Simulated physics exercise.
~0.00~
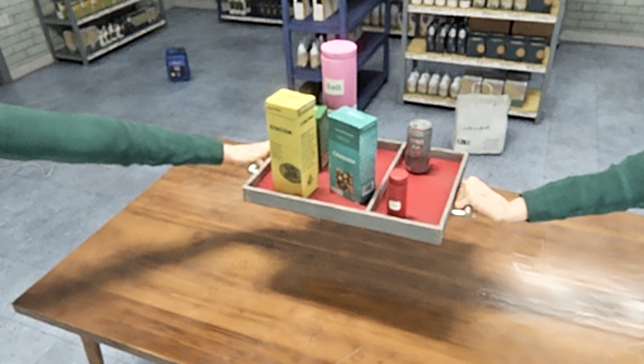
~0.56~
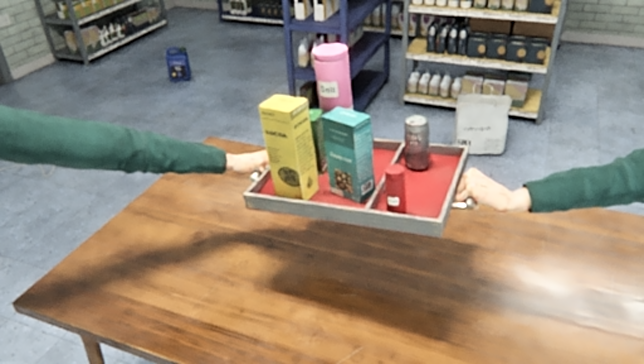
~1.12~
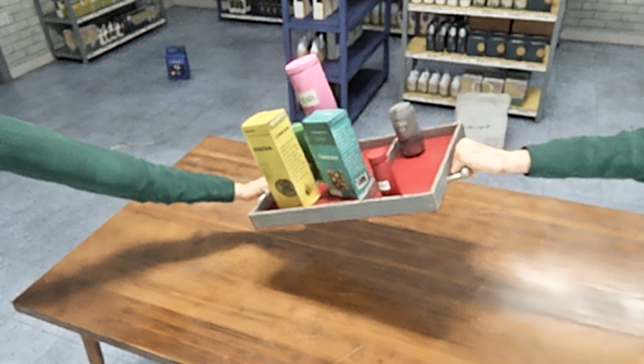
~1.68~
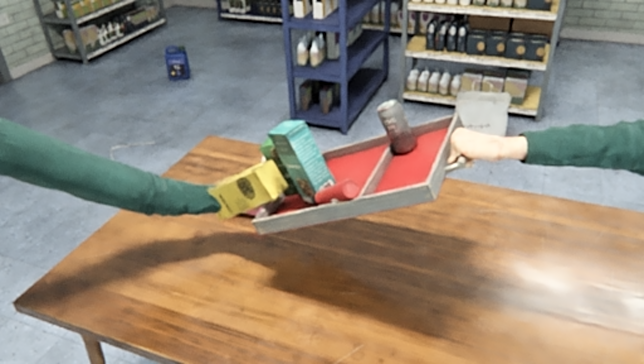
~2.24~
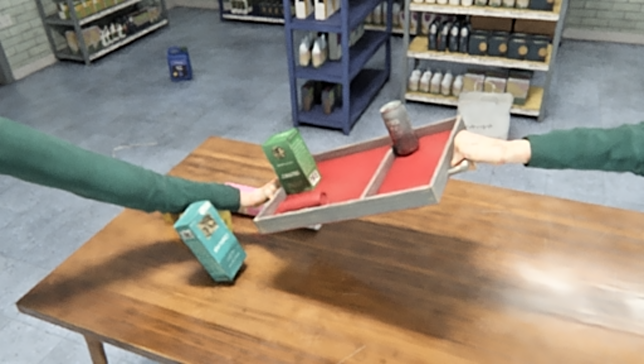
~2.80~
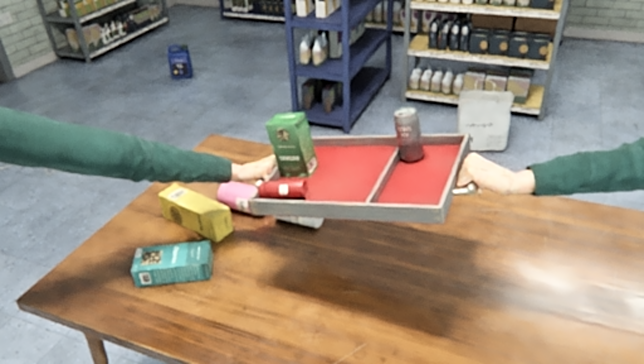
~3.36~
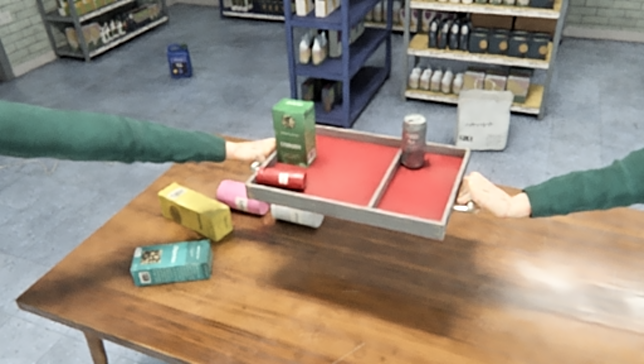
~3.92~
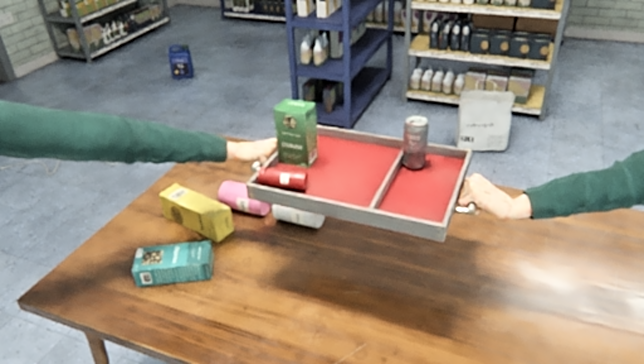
Tray held in two hands tipping left, spilling cartons and jars onto a wooden table, then levelling with three items still aboard.
